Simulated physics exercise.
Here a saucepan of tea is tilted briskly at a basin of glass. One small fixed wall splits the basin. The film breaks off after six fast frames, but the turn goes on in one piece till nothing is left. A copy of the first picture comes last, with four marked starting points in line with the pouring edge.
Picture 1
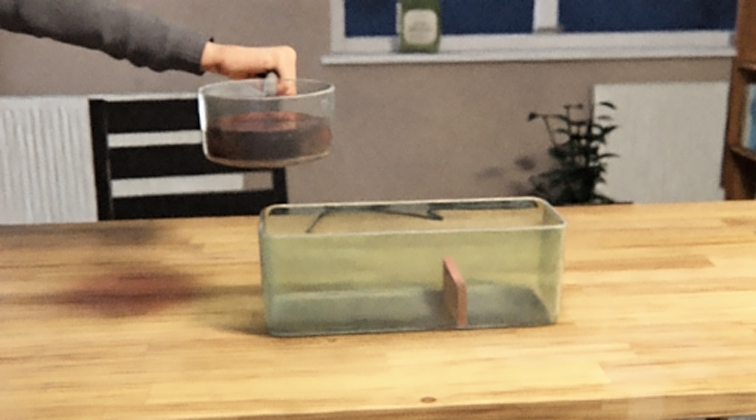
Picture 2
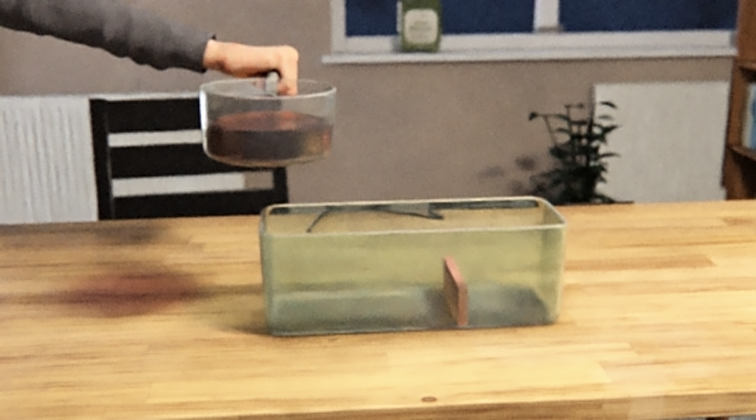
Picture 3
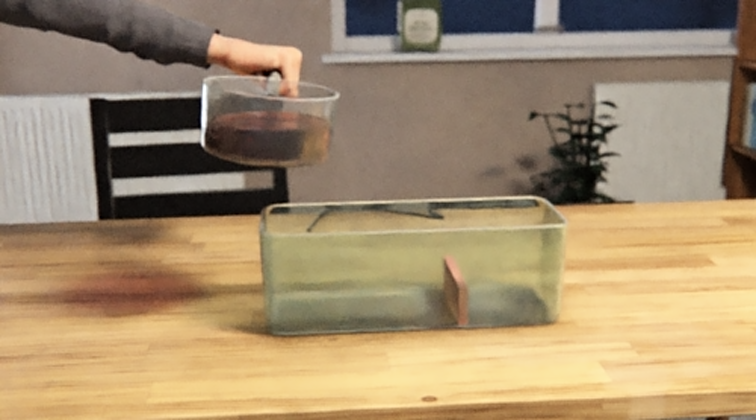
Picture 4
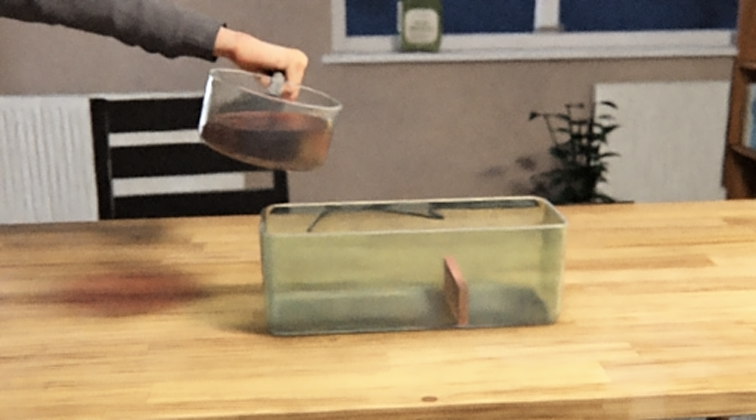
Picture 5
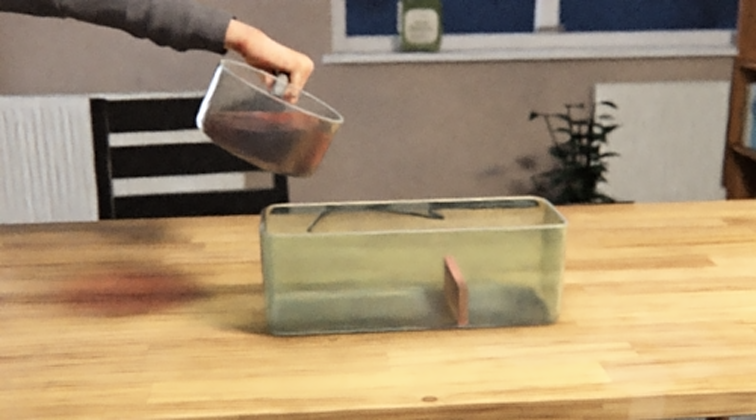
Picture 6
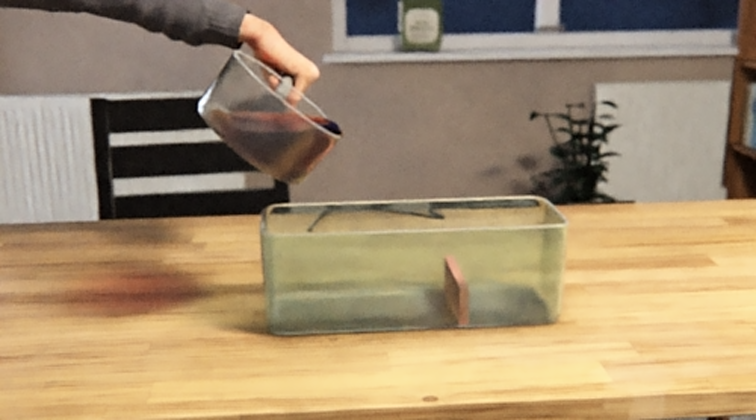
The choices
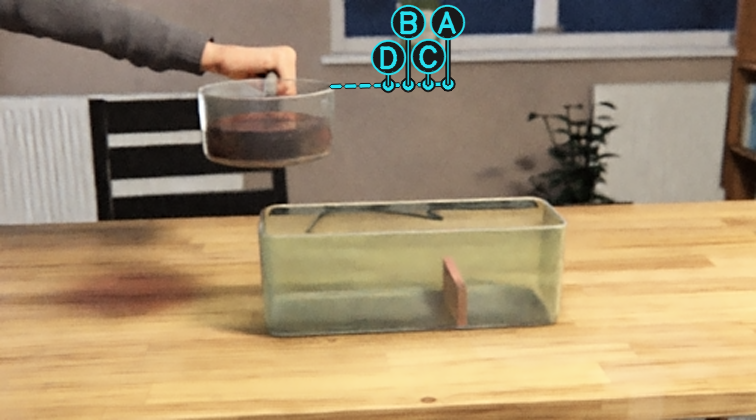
A hand holding a clear saucepan of dark tea upright, then tilting it steadily rightward above a glass basin on a wooden table.
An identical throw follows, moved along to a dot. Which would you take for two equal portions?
The answer is spot C.
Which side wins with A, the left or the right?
The right side.
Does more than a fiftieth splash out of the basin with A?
No, it does not.
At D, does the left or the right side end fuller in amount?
The left one.
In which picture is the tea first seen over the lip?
Picture 6.
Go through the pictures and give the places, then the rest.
In the first frame, upright, lip at (331, 86); basin from (266, 334) to (558, 322); top of the wall at (454, 271); nothing has left yet.
In the second frame, upright, lip at (333, 88); nothing has left yet.
In the third frame, tipped about 7°, lip at (336, 93); nothing has left yet.
In the fourth frame, tipped about 16°, lip at (339, 104); nothing has left yet.
In the fifth frame, tipped about 27°, lip at (341, 118); nothing has left yet.
In the sixth frame, tipped about 40°, lip at (340, 133); tea is over the lip, down to (340, 133).
On the marked copy, A at (447, 84); B at (408, 84); C at (428, 84); D at (388, 85).
For spot A, about 29 % ends left of the wall and 71 % right of it.
For spot B, about 74 % ends left of the wall and 25 % right of it.
For spot C, about 50 % ends left of the wall and 49 % right of it.
For spot D, about 97 % ends left of the wall and 2 % right of it.
